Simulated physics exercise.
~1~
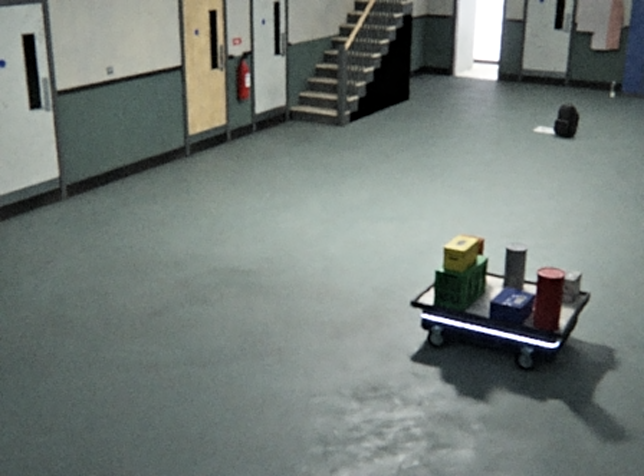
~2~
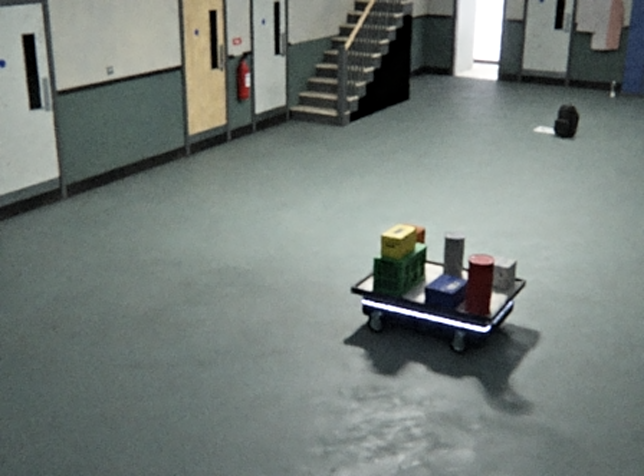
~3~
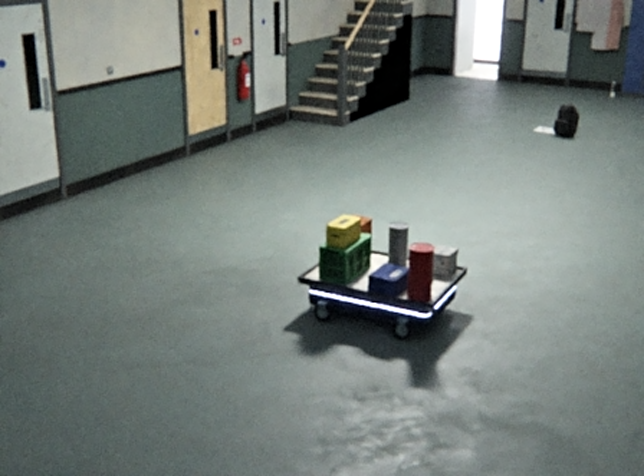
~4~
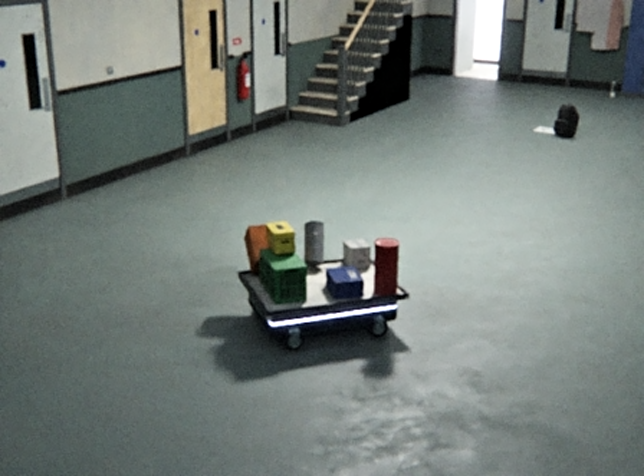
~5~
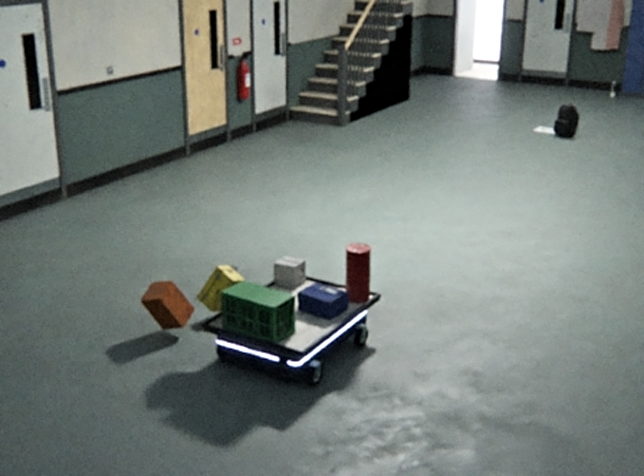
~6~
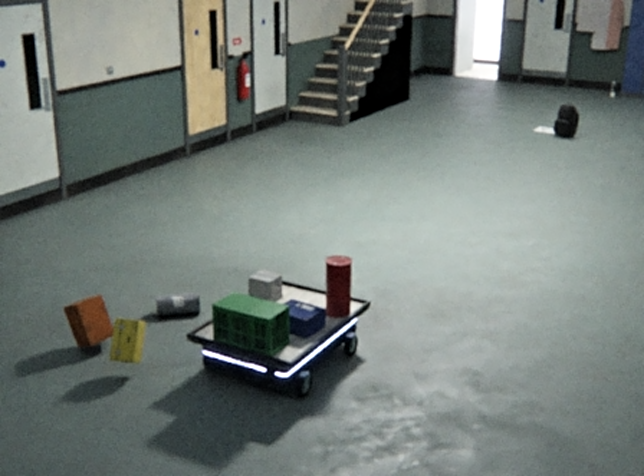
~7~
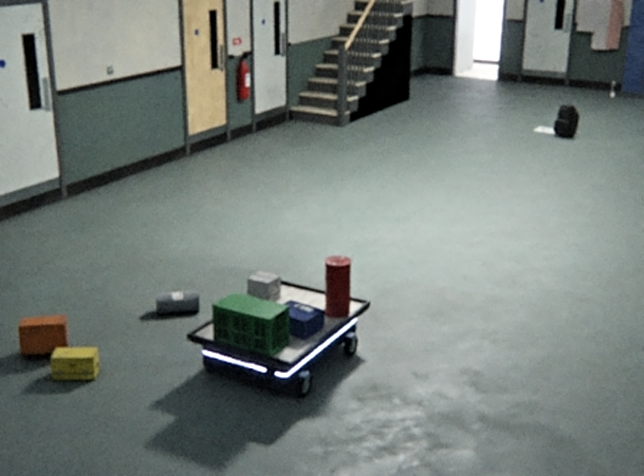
At the start, a low cart carrying a green crate, a yellow toolbox, an orange box, a grey canister, a red canister, a blue box and a white parcel rolls left across a hall floor. It keeps moving left, then begins to turn, and the orange box and the grey canister lean. As the cart swings toward the viewer, the orange box and yellow toolbox tumble off its left side, and the grey canister goes too. The cart stops, with the grey canister lying on the floor behind it. The orange box and toolbox come to rest at the left, while the crate, parcel, blue box and upright red canister remain aboard.
